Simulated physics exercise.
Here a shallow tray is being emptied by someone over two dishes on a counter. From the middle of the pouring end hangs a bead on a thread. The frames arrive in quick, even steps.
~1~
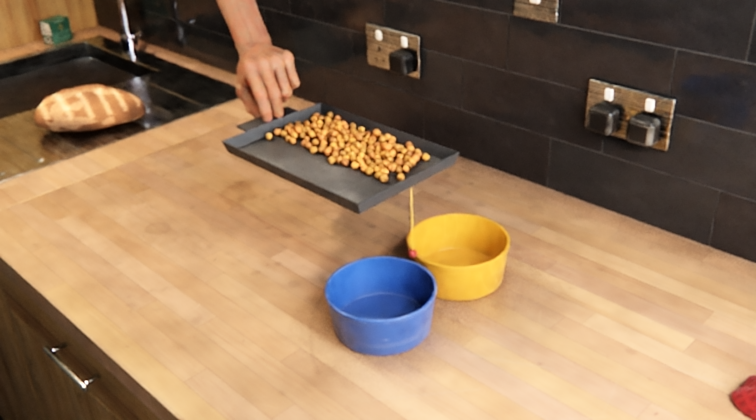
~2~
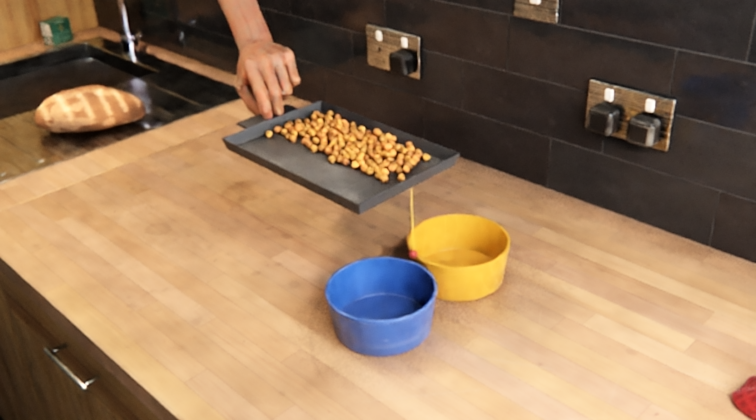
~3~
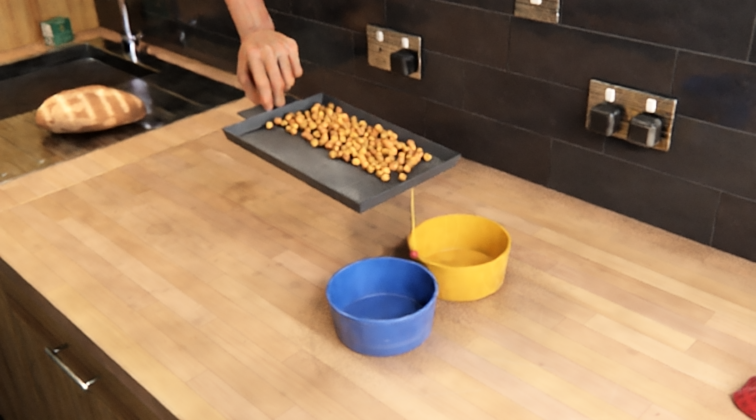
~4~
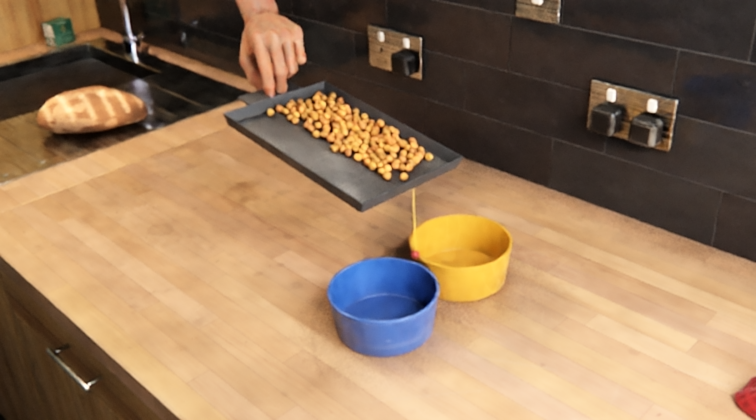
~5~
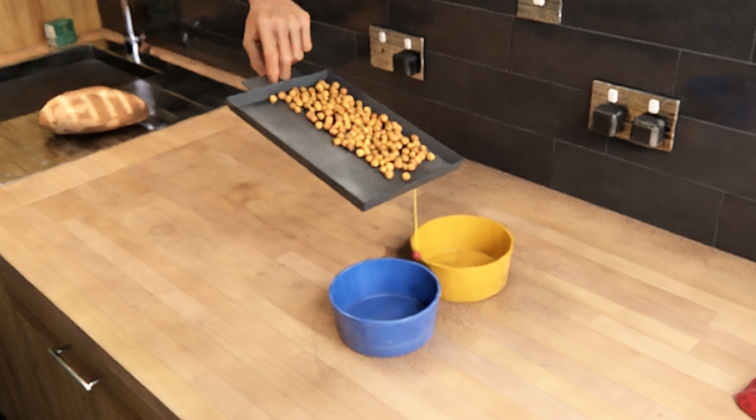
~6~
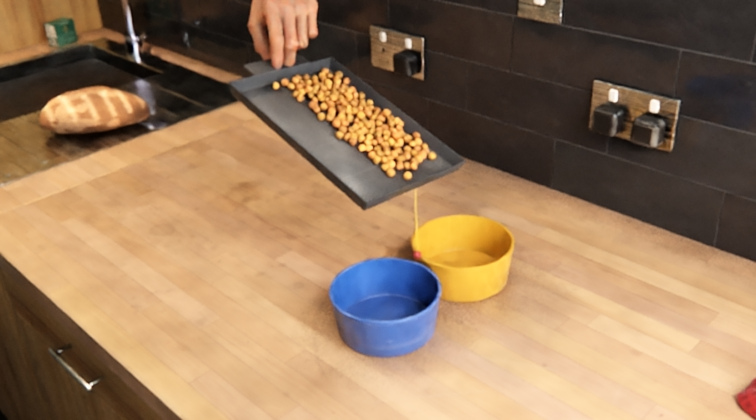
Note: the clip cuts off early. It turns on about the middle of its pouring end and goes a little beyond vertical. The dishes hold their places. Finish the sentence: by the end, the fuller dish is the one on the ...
... right.
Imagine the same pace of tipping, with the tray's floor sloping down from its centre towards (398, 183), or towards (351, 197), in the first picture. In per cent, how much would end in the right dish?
The first try would leave around 30 per cent there, the second around 0 per cent.
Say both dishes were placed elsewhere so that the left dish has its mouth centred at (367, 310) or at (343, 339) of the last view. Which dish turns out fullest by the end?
Try 1: The dish at right. Try 2: The dish at right.
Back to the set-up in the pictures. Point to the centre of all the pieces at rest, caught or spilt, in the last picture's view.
At about (474, 288), give or take.
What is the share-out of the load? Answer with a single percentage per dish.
Left dish: Roughly 10 per cent; right dish: Roughly 50 per cent.
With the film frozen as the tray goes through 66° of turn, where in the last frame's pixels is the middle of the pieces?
About (423, 140).
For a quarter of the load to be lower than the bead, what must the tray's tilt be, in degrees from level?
Somewhere near 115°.
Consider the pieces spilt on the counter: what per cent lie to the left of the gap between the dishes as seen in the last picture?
Close to 0 per cent.
Soon, tray tipped steeply; nearly all on the tray; a stray few in the air.
A while on, tray tipped past a quarter turn; nearly all on the tray; a stray few in the left dish; a stray few in the right dish; a stray few outside both; a stray few in the air.
Towards the end, tray tipped past a quarter turn; a small part in the left dish; about half in the right dish; about a third outside both.
Finally, tray tipped past a quarter turn; a small part in the left dish; about half in the right dish; about a third outside both.
